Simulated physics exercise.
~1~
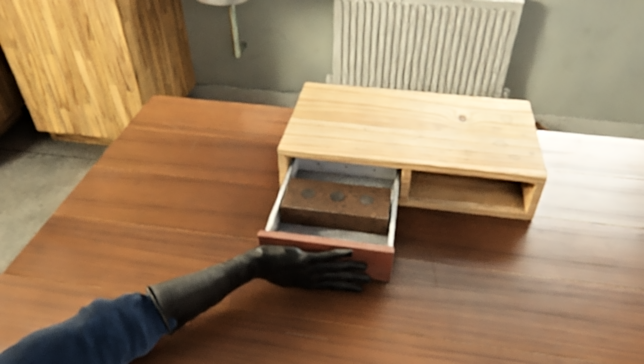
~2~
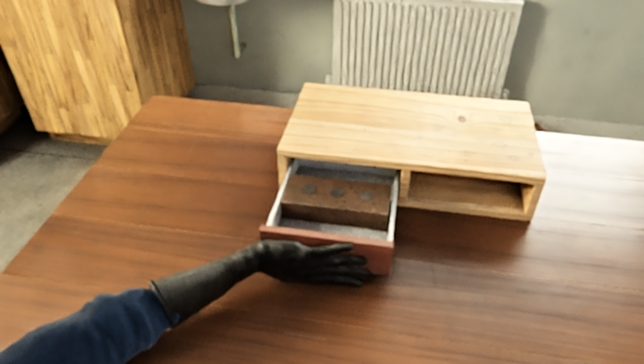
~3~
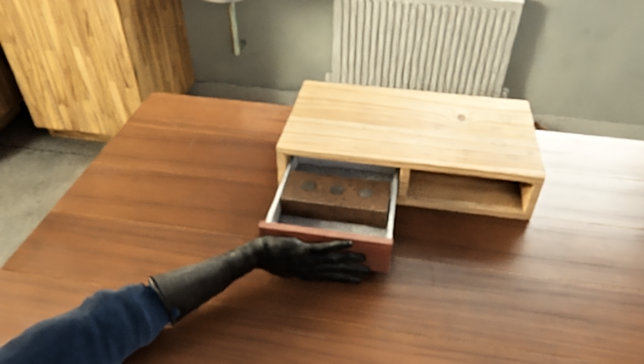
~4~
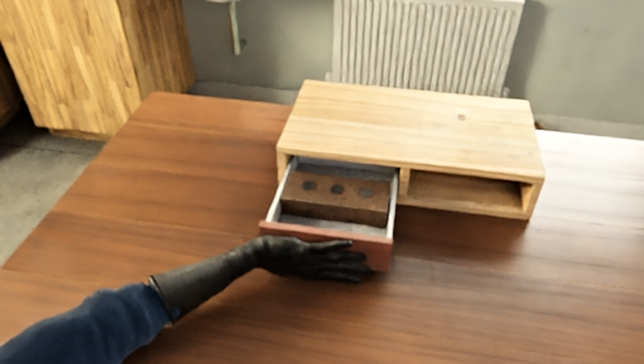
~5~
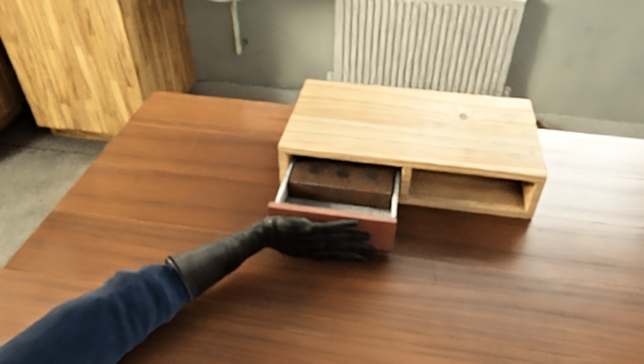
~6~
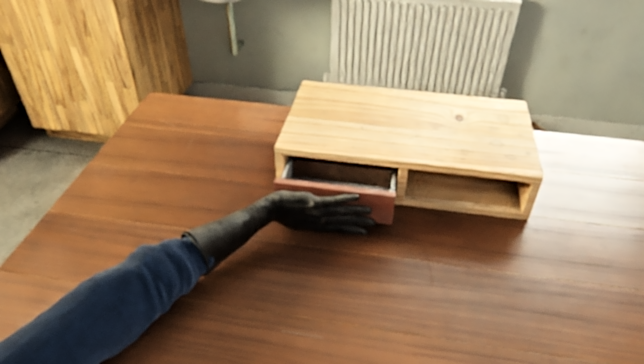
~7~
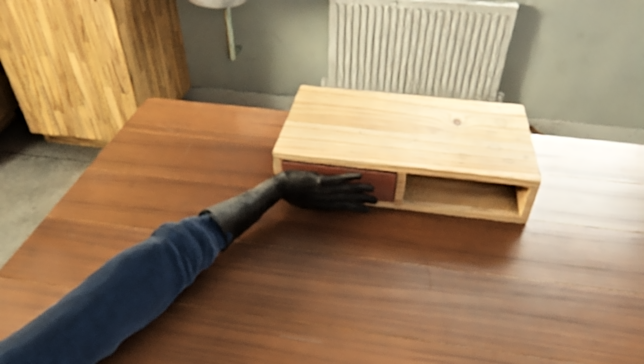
Drawer holding a brown brick resting open, then sliding into a pale wooden chest as a black-gloved hand pushes it shut.
